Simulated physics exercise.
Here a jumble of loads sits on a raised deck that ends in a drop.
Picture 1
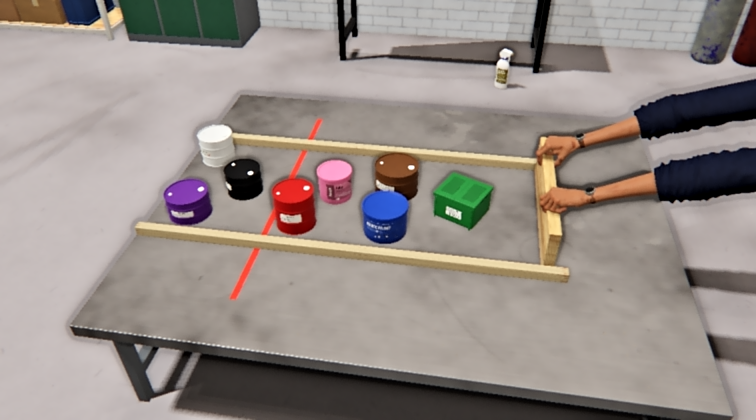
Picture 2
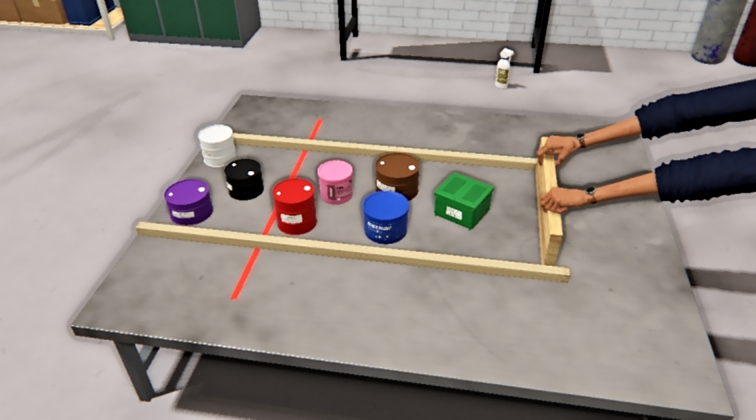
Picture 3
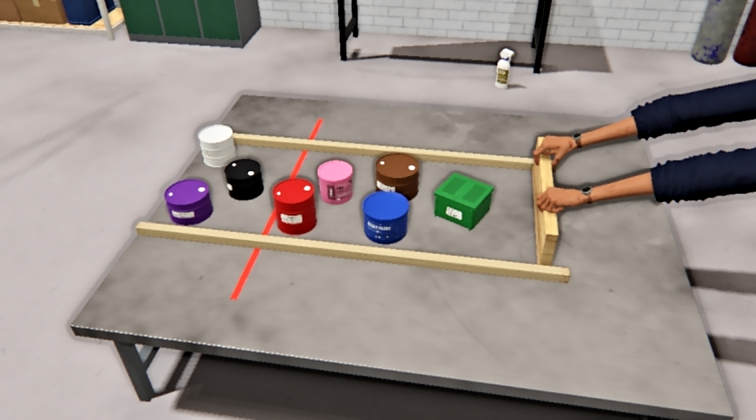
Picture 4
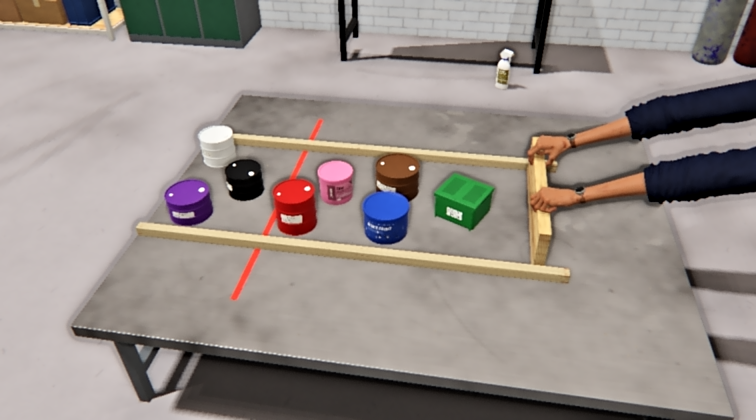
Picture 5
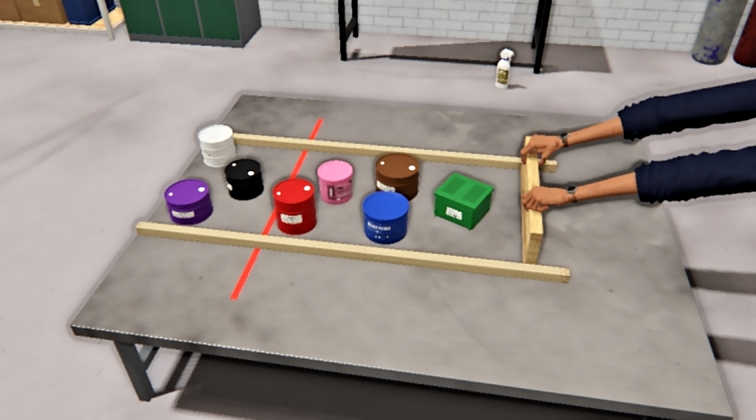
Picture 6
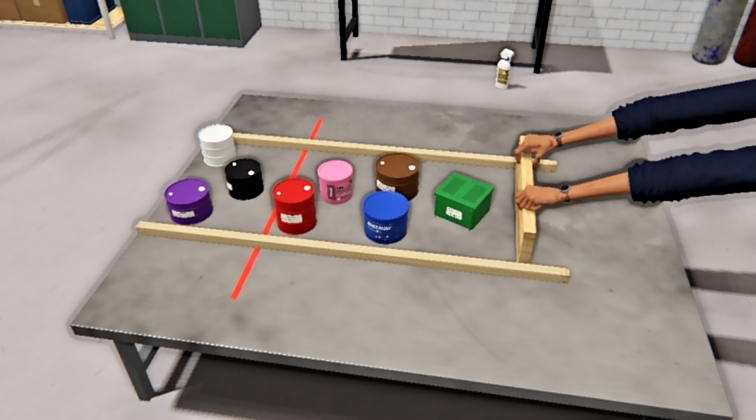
A wooden plank, held by two hands, slid slowly a short way left between two wooden rails toward a green tote, while the colourful containers around the red line stayed put.
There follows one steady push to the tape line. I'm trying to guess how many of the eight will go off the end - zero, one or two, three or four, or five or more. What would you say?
Lost: Nothing.
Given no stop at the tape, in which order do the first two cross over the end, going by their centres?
That would be the purple canister, followed by the black canister.
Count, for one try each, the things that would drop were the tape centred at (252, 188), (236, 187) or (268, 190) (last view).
Respectively 2, 2 and 0.
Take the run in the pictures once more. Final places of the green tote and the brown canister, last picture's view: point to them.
Around (260, 187) and around (272, 163).
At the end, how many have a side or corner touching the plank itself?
It touches 3.
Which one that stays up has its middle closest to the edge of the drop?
Foremost: The purple canister.
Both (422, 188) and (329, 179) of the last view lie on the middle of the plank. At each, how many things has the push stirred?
I get 3 at the one place and 6 at the other.
Early on, none off yet; white canister at rest near (218, 146); purple canister at rest near (189, 202); black canister at rest near (245, 179).
A while later, none off yet; white canister at rest near (218, 146); purple canister at rest near (189, 202); black canister travelled a little near (237, 179).
Finally, the number that fall off is zero.
